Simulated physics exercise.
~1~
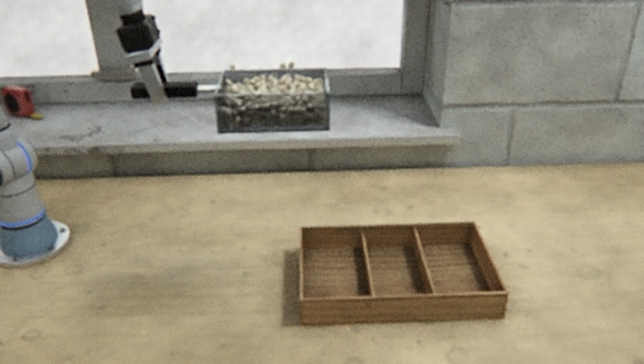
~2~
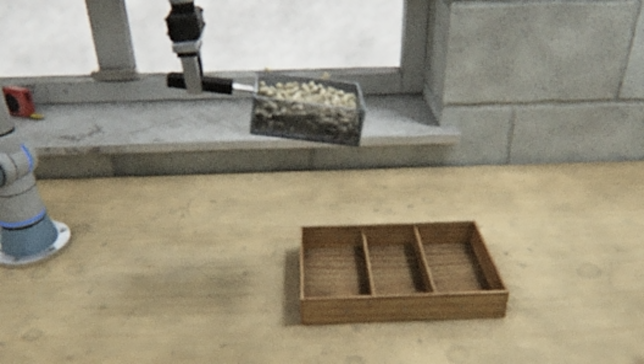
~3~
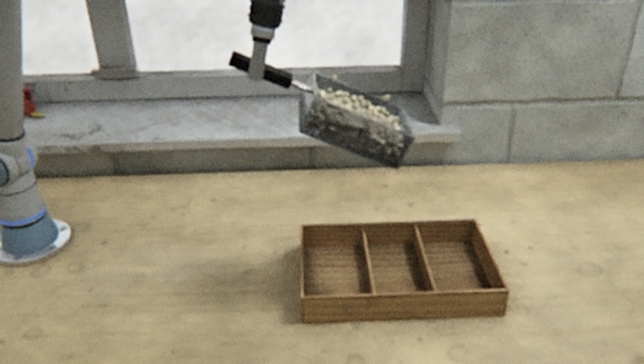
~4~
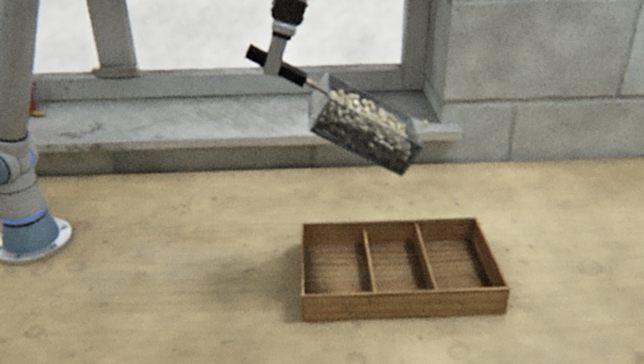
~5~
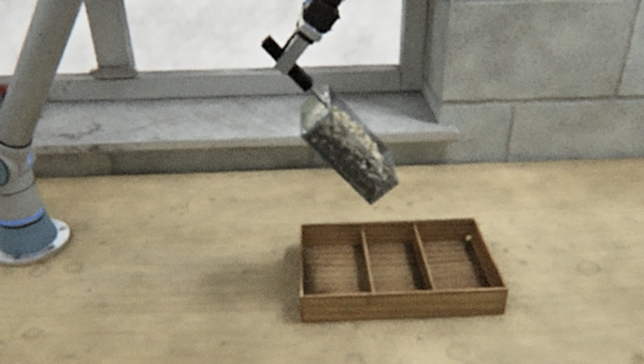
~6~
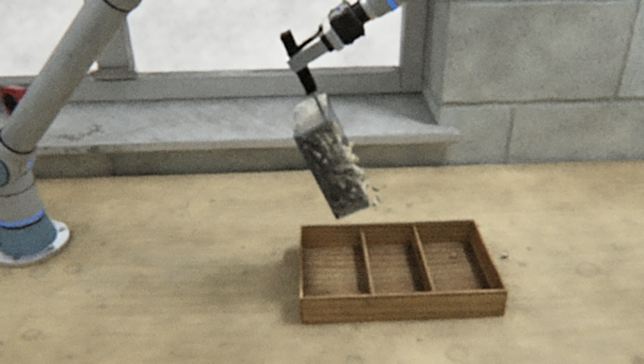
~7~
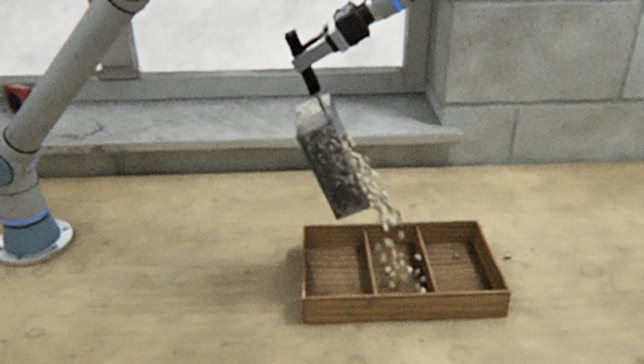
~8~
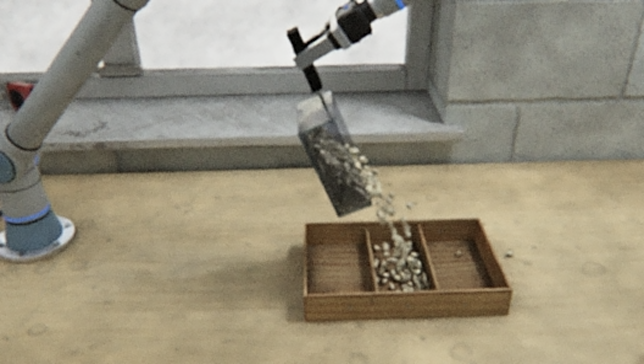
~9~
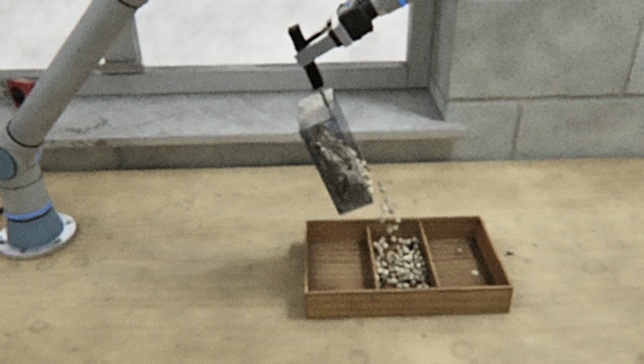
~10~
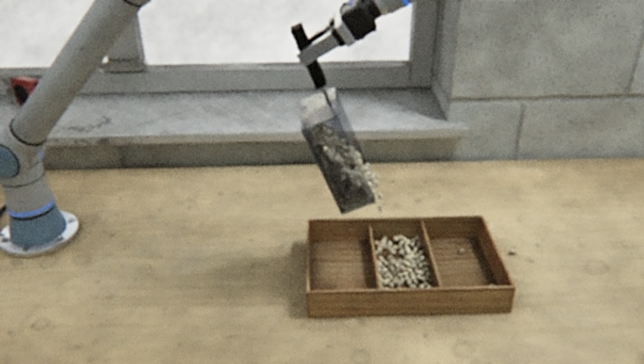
The clip shows a robot arm carrying a clear box of pale beans rightward over a three-part wooden tray and tipping it steeply, so beans pour mostly into the middle compartment, a few landing in the right one, while many remain in the tilted box.
